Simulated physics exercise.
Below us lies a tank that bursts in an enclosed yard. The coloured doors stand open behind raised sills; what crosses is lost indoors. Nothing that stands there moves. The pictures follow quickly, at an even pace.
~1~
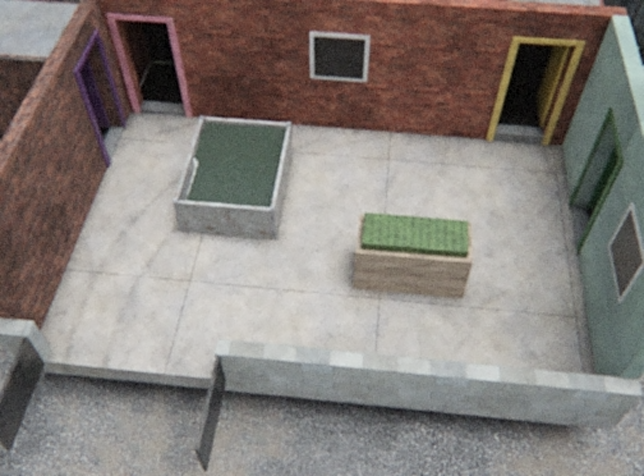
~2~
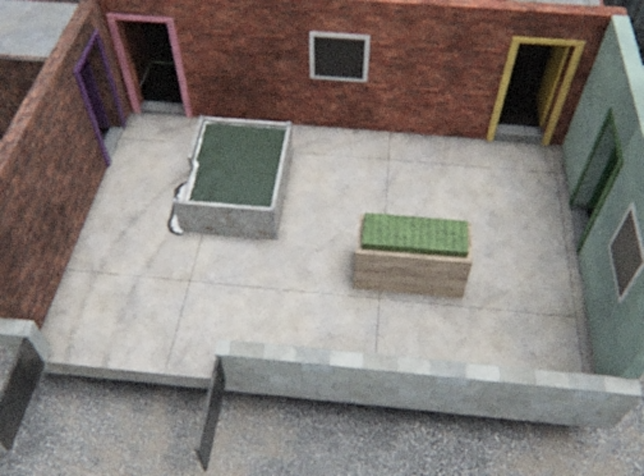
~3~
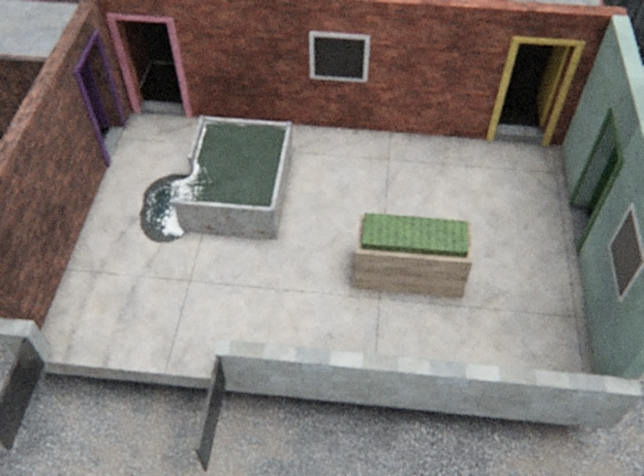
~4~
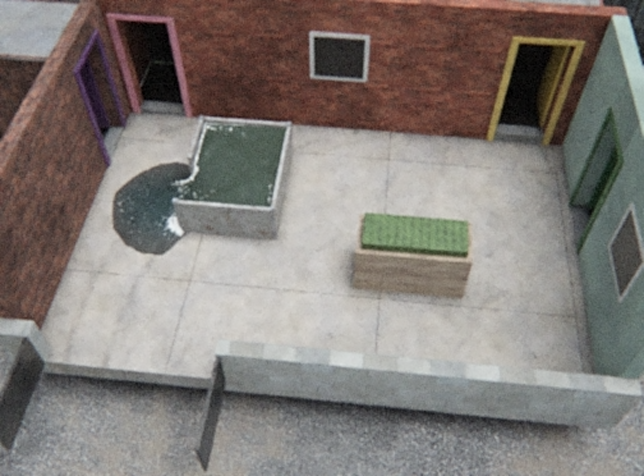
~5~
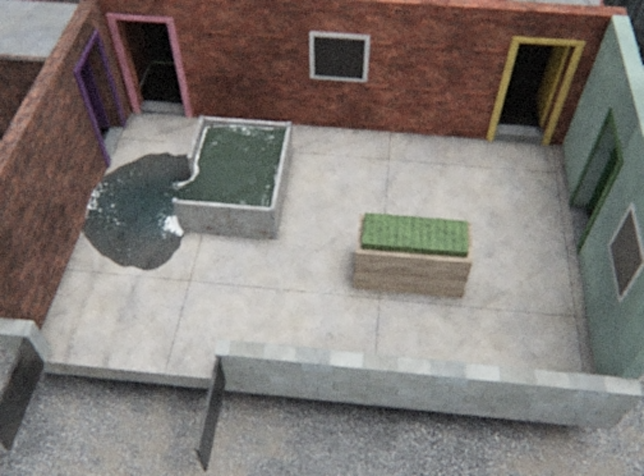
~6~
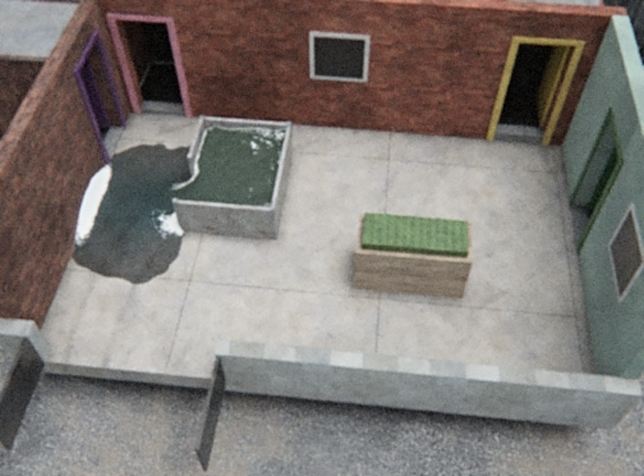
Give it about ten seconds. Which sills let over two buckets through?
One by one: The pink door takes more than that; the yellow door stays under that; the green door stays under that; the purple door takes more than that.
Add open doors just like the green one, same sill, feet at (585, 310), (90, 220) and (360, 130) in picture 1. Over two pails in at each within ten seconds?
In turn: Is under, floods, holds.
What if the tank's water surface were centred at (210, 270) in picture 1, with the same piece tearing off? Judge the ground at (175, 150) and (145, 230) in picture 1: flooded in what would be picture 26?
One after the other: Wet, covered.
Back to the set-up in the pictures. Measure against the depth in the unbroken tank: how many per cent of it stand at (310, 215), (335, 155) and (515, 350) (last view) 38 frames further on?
About 0, 4 and 0 per cent.
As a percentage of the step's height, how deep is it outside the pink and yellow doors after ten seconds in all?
Near 40 and 10 in a hundred.
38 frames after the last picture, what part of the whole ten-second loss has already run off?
About 75 per cent.
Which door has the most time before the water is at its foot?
That is the green door.
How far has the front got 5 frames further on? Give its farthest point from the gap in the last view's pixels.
Around (36, 345).
A moment on, water covers 15 % of the floor; the pink door not reached, the yellow door not reached, the green door not reached, the purple door under two buckets in.
Next, water covers 20 % of the floor; the pink door under two buckets in, the yellow door not reached, the green door not reached, the purple door over two buckets in.
Then, water covers 25 % of the floor; the pink door over two buckets in, the yellow door not reached, the green door not reached, the purple door over two buckets in.
Later, water covers 40 % of the floor; the pink door over two buckets in, the yellow door not reached, the green door not reached, the purple door over two buckets in.
In the end, water covers 50 % of the floor; the pink door over two buckets in, the yellow door wet at the sill, nothing in, the green door wet at the sill, nothing in, the purple door far over two buckets in.
